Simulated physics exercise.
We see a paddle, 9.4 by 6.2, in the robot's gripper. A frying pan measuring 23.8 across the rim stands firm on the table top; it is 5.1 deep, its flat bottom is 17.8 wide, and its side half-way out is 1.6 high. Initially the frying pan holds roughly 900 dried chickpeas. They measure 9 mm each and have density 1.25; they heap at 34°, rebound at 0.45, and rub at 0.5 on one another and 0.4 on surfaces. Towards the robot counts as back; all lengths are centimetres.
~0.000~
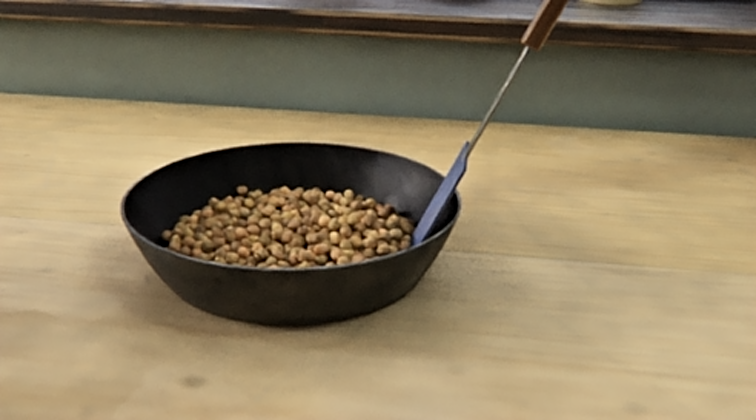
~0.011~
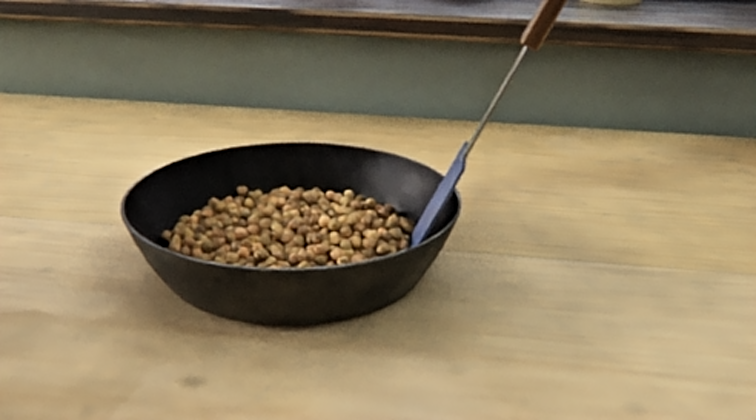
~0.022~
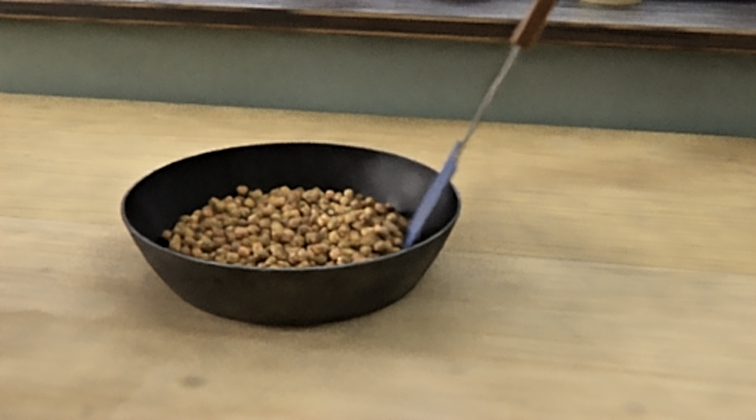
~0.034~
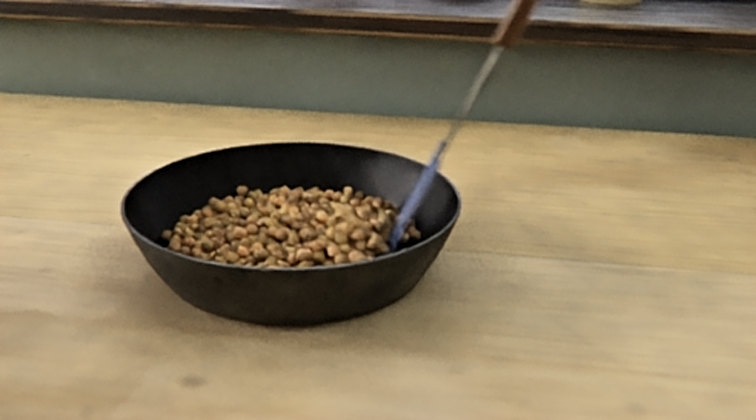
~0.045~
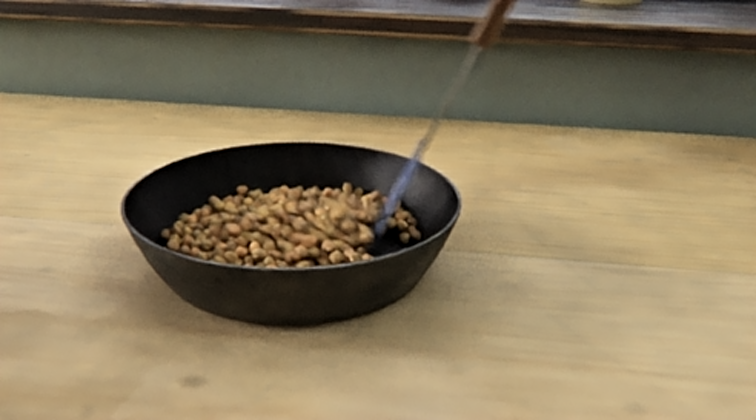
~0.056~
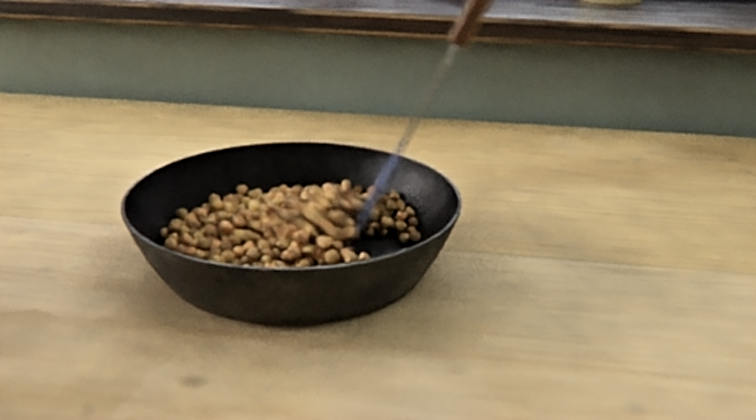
A blue paddle sweeps left through the brown chickpeas in the black frying pan.
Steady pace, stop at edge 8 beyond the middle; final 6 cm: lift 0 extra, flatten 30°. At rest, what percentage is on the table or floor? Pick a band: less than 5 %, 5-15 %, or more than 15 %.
It falls in the band 5-15 %.
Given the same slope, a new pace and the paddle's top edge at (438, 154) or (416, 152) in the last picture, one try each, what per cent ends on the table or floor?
First try about 0 %, second try about 5 %.
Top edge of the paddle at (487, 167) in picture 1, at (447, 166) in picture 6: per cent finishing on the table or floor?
Roughly 0 %.
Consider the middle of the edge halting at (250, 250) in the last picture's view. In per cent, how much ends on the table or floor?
I'd put it near 0 per cent.
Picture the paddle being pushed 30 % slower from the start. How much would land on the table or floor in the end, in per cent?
In that case, around 0 per cent would end on the table or floor.
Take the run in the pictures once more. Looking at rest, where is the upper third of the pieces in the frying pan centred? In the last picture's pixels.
Near (191, 211).
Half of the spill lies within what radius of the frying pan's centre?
Looks like roughly 26 centimetres to me.
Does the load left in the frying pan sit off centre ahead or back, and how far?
Ahead, by around 3.5 cm.
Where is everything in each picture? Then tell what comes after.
The first picture shows the paddle top edge at (467, 155), sloping 65°; upper third of the load around (304, 234), from x 165 to 415, top at y 190; 900 in the frying pan.
The second picture shows the paddle top edge at (465, 155), sloping 65°; upper third of the load around (304, 234), from x 165 to 415, top at y 190.
The third picture shows the paddle top edge at (457, 154), sloping 65°; upper third of the load around (304, 234), from x 165 to 415, top at y 190.
The fourth picture shows the paddle top edge at (441, 154), sloping 65°; upper third of the load around (306, 231), from x 165 to 415, top at y 190.
The fifth picture shows the paddle top edge at (420, 153), sloping 65°; upper third of the load around (306, 227), from x 165 to 415, top at y 185.
The sixth picture shows the paddle top edge at (399, 151), sloping 65°; upper third of the load around (302, 220), from x 160 to 415, top at y 185; 900 in the frying pan.
After 0.08 s, sloping 65°, highest piece 7 above the table; 900 in the frying pan.
After 0.11 s, sloping 57°, highest piece 8 above the table; 900 in the frying pan.
After 0.32 s, sloping 35°, highest piece 6 above the table; 832 in the frying pan, 63 on the table or floor, 5 on the blade or in flight.
After 1.37 s, sloping 35°, highest piece 6 above the table; 831 in the frying pan, 69 on the table or floor.
In the end, 831 in the frying pan, 69 on the table or floor. That is 8 % on the table or floor.
